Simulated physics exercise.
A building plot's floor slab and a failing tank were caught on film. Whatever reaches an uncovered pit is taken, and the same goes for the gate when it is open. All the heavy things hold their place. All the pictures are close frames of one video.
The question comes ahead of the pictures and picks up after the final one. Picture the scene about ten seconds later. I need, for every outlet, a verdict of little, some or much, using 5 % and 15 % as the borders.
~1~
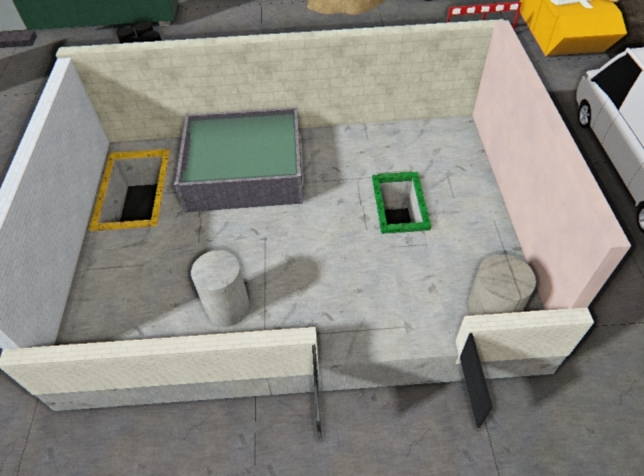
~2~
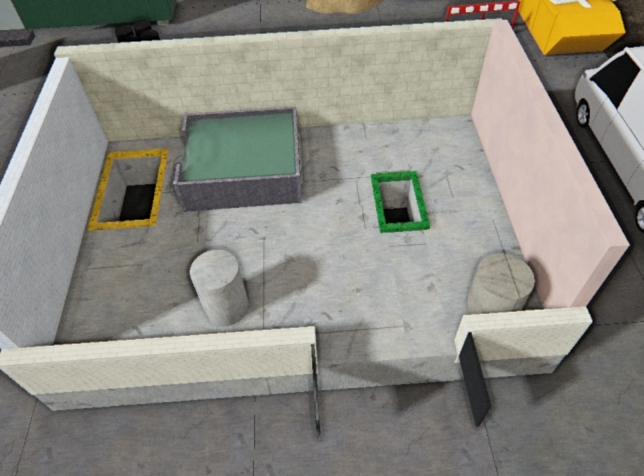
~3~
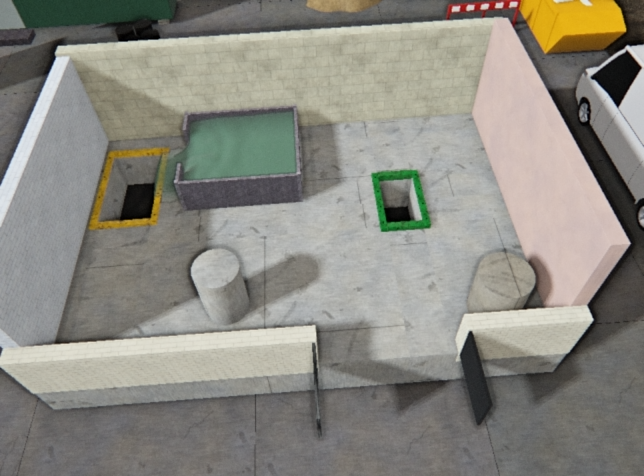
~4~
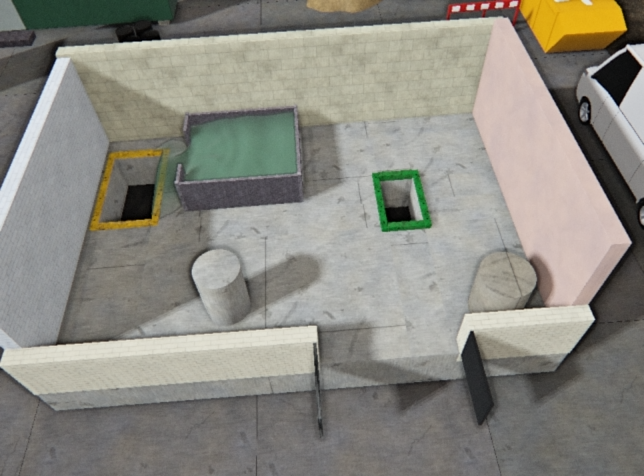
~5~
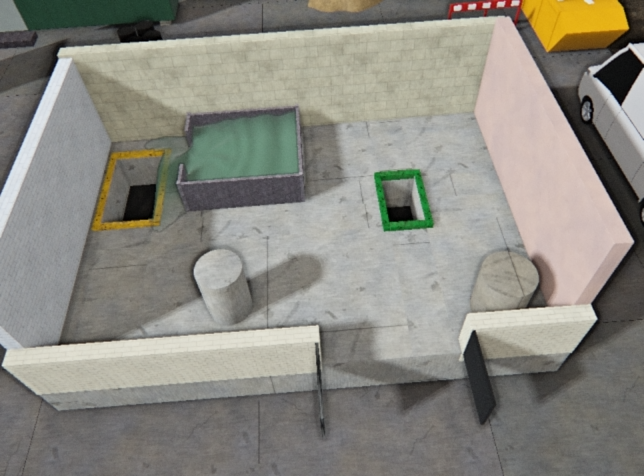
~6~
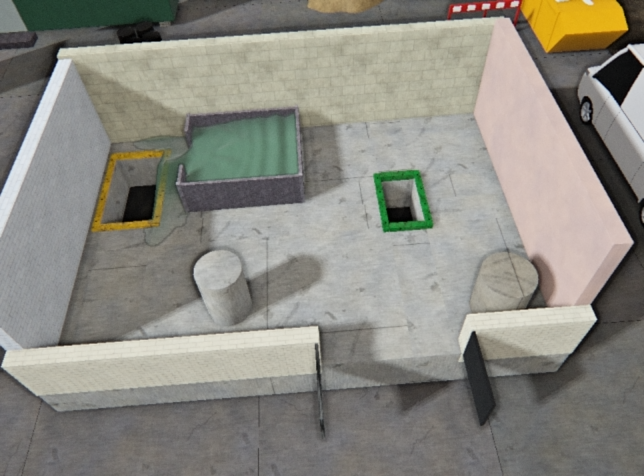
Verdicts: Gate, little; yellow pit, much; green pit, little.
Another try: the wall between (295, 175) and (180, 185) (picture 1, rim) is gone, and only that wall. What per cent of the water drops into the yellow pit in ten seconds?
Yellow 14 %.
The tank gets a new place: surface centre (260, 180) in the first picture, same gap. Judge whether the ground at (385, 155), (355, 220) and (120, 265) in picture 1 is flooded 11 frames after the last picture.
Well, first one stays dry, second one stays dry, third one got wet.
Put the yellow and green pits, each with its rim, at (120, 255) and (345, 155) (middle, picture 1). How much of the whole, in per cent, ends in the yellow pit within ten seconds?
Out of every hundred parts, the yellow pit gets 50.
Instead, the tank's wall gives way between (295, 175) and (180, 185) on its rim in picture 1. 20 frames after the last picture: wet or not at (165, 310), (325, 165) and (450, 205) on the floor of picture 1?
Note, points one to three: Reached and soaked / unreached / unreached.
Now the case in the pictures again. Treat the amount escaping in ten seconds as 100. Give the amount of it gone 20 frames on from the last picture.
Around 65 per cent.
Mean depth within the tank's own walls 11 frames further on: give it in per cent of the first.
Estimate: Around 56 per cent.
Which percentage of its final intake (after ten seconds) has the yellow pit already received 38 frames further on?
Roughly 85 per cent.
A moment on, water covers 5 % of the floor; the gate 0 %, the yellow pit 20 %, the green pit 0 %.
Next, water covers 5 % of the floor; the gate 0 %, the yellow pit 34 %, the green pit 0 %.
Then, water covers 10 % of the floor; the gate 0 %, the yellow pit 48 %, the green pit 0 %.
Later, water covers 15 % of the floor; the gate 0 %, the yellow pit 64 %, the green pit 0 %.
In the end, water covers 20 % of the floor; the gate 0 %, the yellow pit 74 %, the green pit 0 %.
